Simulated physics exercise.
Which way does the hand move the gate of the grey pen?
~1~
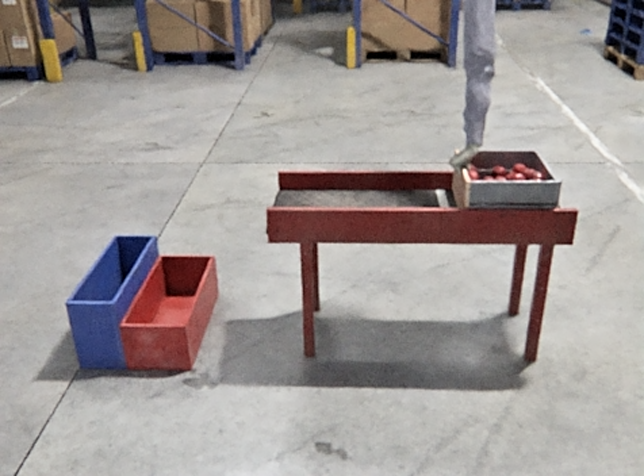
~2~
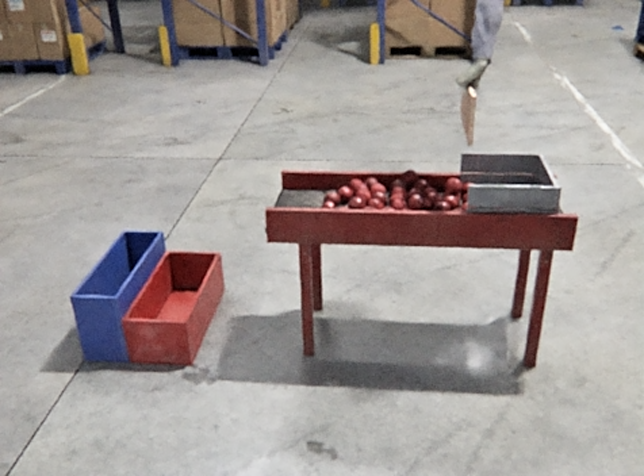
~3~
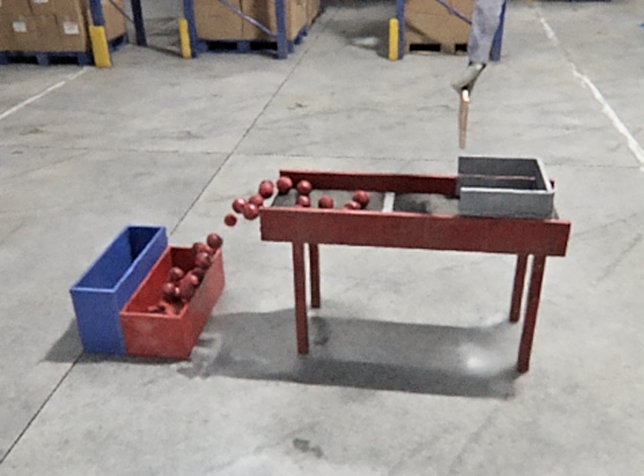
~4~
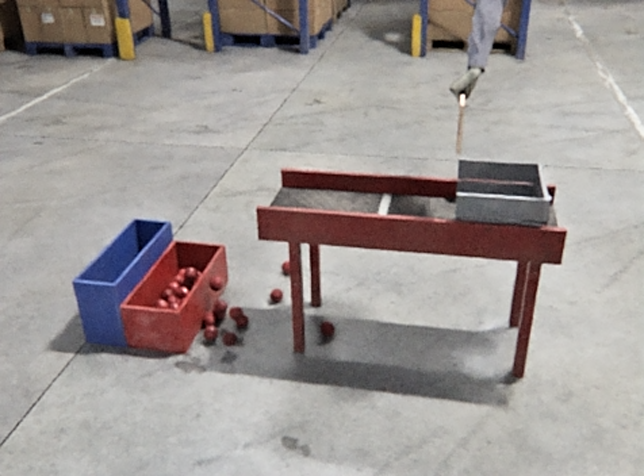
The hand moves the gate upward, lifting it clear of the pen and holding it above the belt.
At first, a heap of red apples sits in a grey pen at the right end of a red-framed belt, with a hand reaching down to the gate at its left side. The hand pulls the gate up, and the apples spill out and spread leftward along the belt. They reach the left end and tumble off in a stream, many landing in the red box below. Others drop short of it and scatter on the floor. By the end the belt and pen look empty, most of the apples lie in the red box, a smaller group rests on the ground, and the blue bin stays empty.
